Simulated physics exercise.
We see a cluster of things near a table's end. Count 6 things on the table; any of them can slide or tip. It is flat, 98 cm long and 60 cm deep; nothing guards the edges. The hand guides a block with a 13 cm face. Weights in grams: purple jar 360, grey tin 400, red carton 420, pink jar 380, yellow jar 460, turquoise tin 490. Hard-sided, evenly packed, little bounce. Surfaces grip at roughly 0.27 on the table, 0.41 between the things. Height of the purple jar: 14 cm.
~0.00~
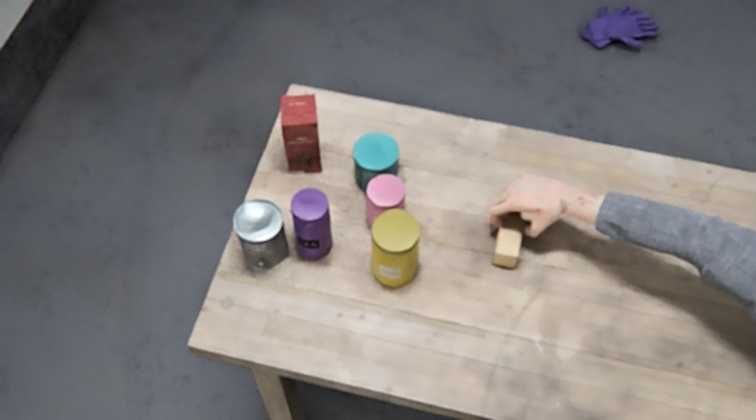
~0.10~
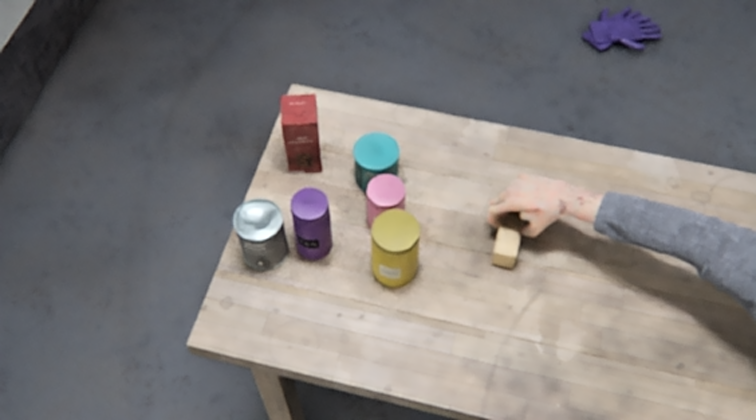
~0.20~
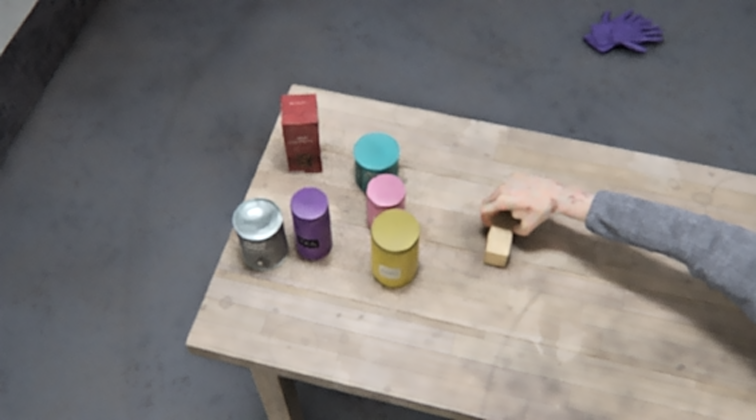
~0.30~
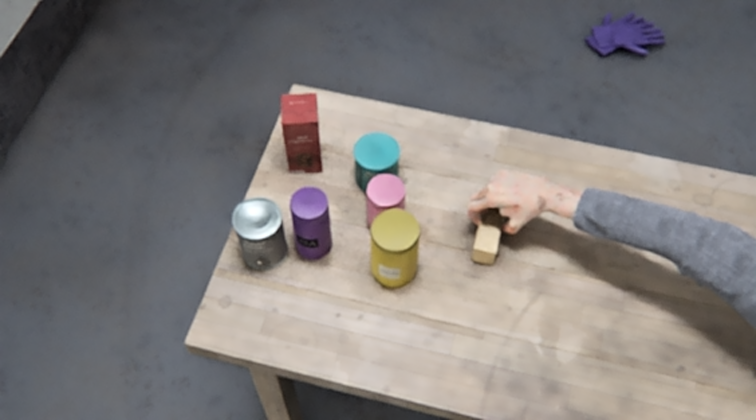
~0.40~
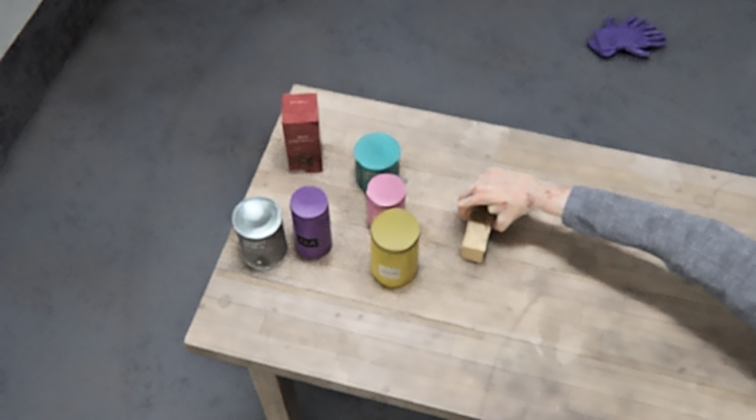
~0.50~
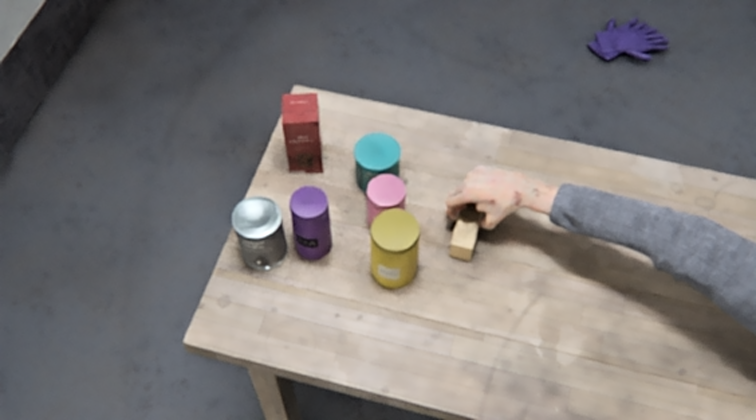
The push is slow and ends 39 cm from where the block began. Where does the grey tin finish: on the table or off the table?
The grey tin stays on the table.
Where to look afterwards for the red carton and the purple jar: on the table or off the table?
The red carton ends off the table; the purple jar is still on the table.
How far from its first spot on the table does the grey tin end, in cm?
About 0 cm.
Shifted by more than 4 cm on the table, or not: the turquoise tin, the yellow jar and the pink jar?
The turquoise tin leaves its spot; the yellow jar holds its spot; the pink jar leaves its spot.
Around 1.60 s, 31 cm of push; pink jar shifted 14 cm; turquoise tin shifted 10 cm; red carton shifted 3 cm.
Around 2.20 s, 39 cm of push; red carton now off the table; pink jar shifted 21 cm; turquoise tin shifted 18 cm.
Finally (2.6 s), off the table, red carton; not toppled but over 4 cm from the start, pink jar and turquoise tin; the other 3 still in place (within 4 cm). Final places as that camera would see them, grey tin near (261, 234).
